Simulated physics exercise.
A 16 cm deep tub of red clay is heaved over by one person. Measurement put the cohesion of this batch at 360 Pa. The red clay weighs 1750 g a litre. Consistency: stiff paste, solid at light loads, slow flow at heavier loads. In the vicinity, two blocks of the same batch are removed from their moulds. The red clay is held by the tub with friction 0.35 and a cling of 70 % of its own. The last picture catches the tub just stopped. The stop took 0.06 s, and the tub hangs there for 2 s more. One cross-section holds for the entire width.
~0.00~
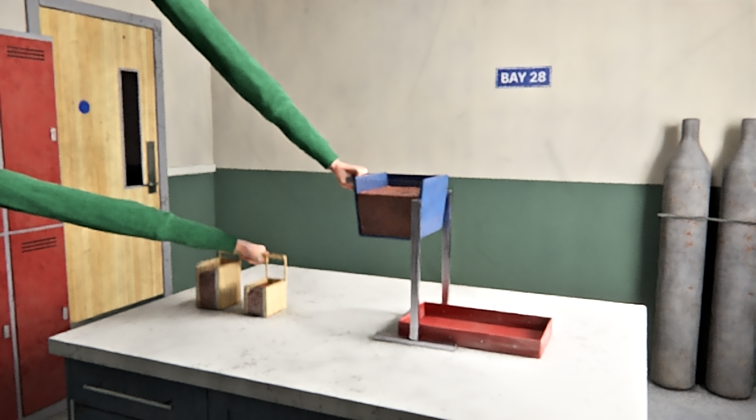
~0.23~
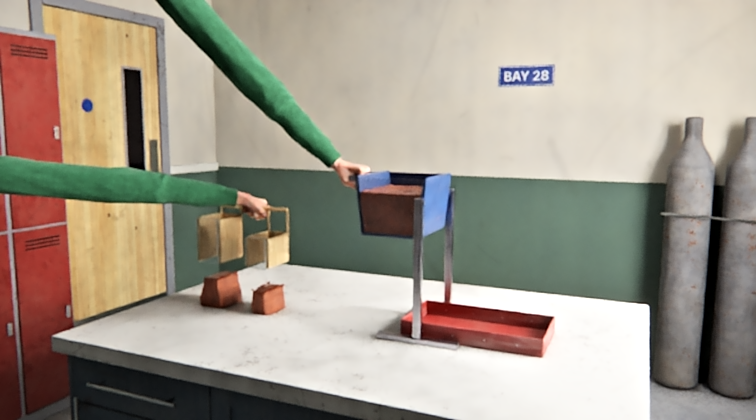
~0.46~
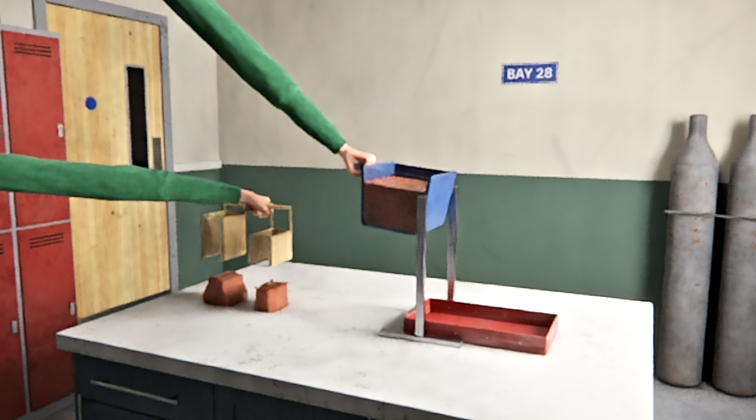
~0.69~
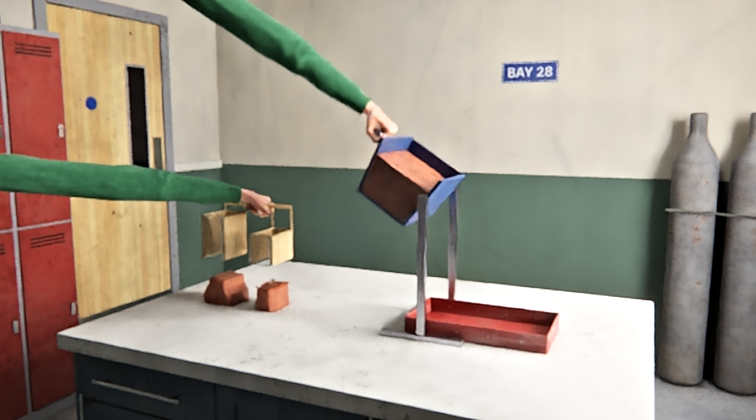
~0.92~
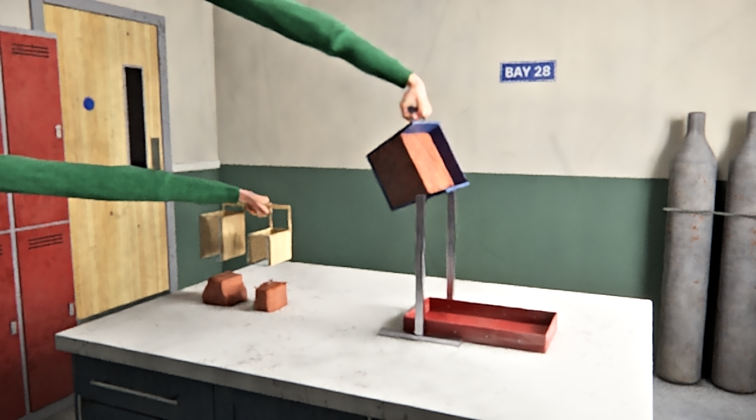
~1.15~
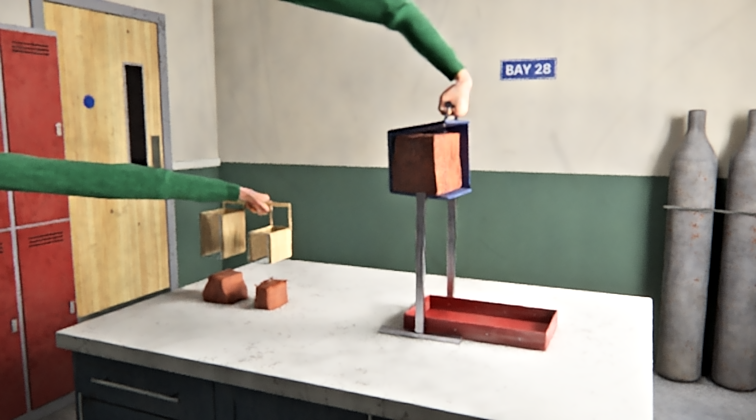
In a workshop, hands lift moulds off two red clay blocks, then tilt a blue tub sideways.
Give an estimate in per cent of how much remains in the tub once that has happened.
49 %.
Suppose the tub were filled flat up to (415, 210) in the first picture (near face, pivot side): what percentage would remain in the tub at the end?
I'd put it close to 80 in a hundred.
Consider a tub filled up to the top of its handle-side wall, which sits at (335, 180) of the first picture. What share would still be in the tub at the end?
Near 40 per cent.
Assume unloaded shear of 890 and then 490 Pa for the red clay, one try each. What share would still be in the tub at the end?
Expect about 100 in a hundred, then about 60 in a hundred.
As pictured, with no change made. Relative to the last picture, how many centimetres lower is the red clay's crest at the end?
The top ends up some 8 cm below its level in the last picture.
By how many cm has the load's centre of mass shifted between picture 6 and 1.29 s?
The shift is near 4 cm.
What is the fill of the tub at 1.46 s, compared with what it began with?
Around 65 per cent.
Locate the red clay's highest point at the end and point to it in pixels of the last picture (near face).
On the near face, the top ends up close to (404, 162).
After 1.29 s, the tub is at 87 degrees and holds 92 %.
After 1.46 s, the tub is at 87 degrees and holds 65 %.
After 1.63 s, the tub is at 87 degrees and holds 59 %.
After 1.80 s, the tub is at 87 degrees and holds 54 %.
After 3.15 s, at the end, the tub is at 87 degrees and holds 49 %.
